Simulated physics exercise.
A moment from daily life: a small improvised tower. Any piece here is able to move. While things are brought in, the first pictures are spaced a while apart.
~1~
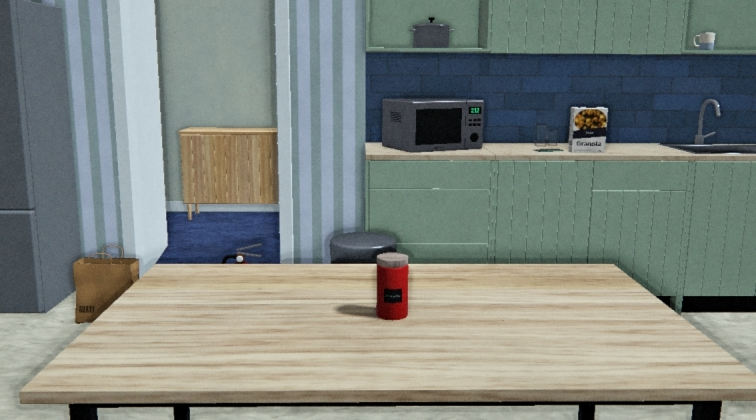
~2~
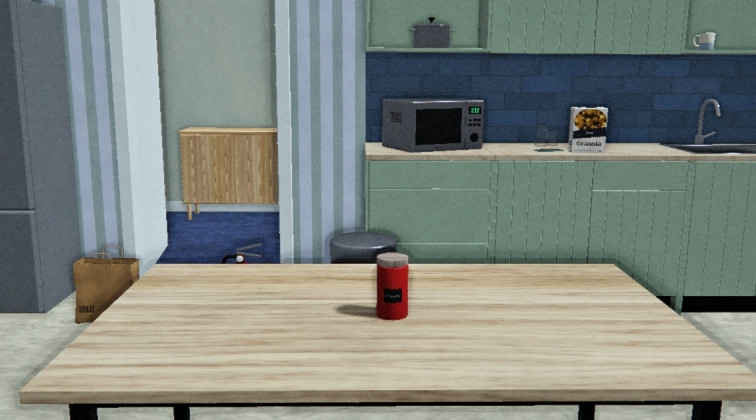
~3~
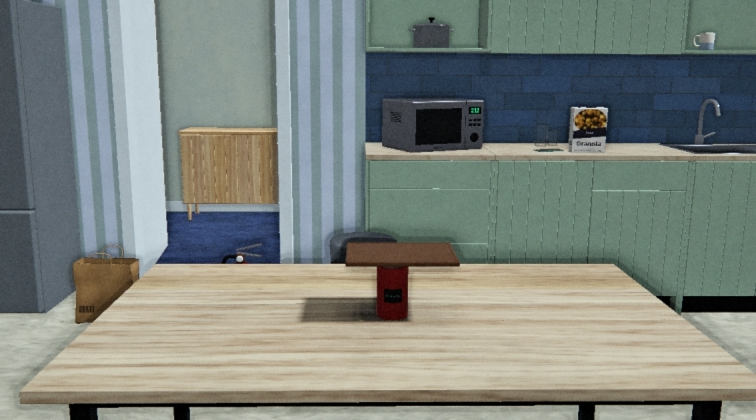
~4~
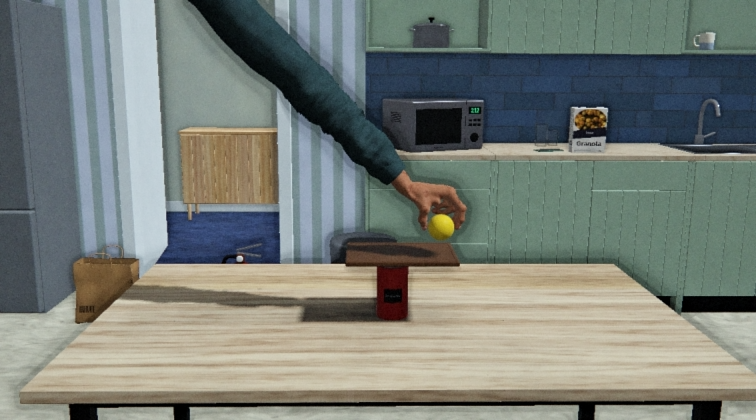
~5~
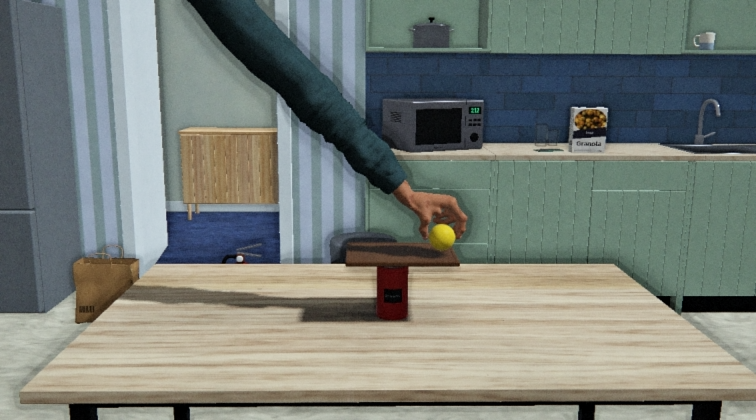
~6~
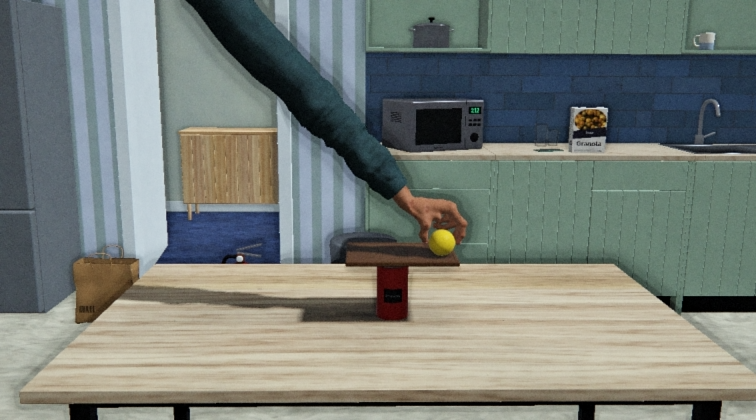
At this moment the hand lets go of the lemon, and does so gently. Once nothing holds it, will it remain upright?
No, it falls.
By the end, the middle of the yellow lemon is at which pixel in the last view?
Somewhere around (455, 310) in the last picture.
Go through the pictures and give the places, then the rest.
In the first picture, the last thing is not in view yet.
In the second picture, the last thing is not in view yet.
In the third picture, the last thing is not in view yet; brown lid (401, 254).
In the fourth picture, coming down; yellow lemon (441, 227); brown lid (401, 254).
In the fifth picture, coming down; yellow lemon (442, 237); brown lid (401, 254).
In the sixth picture, set down, still held; yellow lemon (442, 243); brown lid (401, 254).
Then, 0.40 s on from there, yellow lemon now fallen; brown lid turned 48° from how it was put.
Then, 0.50 s on from there, brown lid turned 70° from how it was put.
Then, 0.80 s on from there, brown lid turned 71° from how it was put.
In the end, fallen, yellow lemon; toppled in the stack, brown lid; red jar unmoved. At the end, from the last picture's camera, yellow lemon near (455, 310). The stack loses its balance.
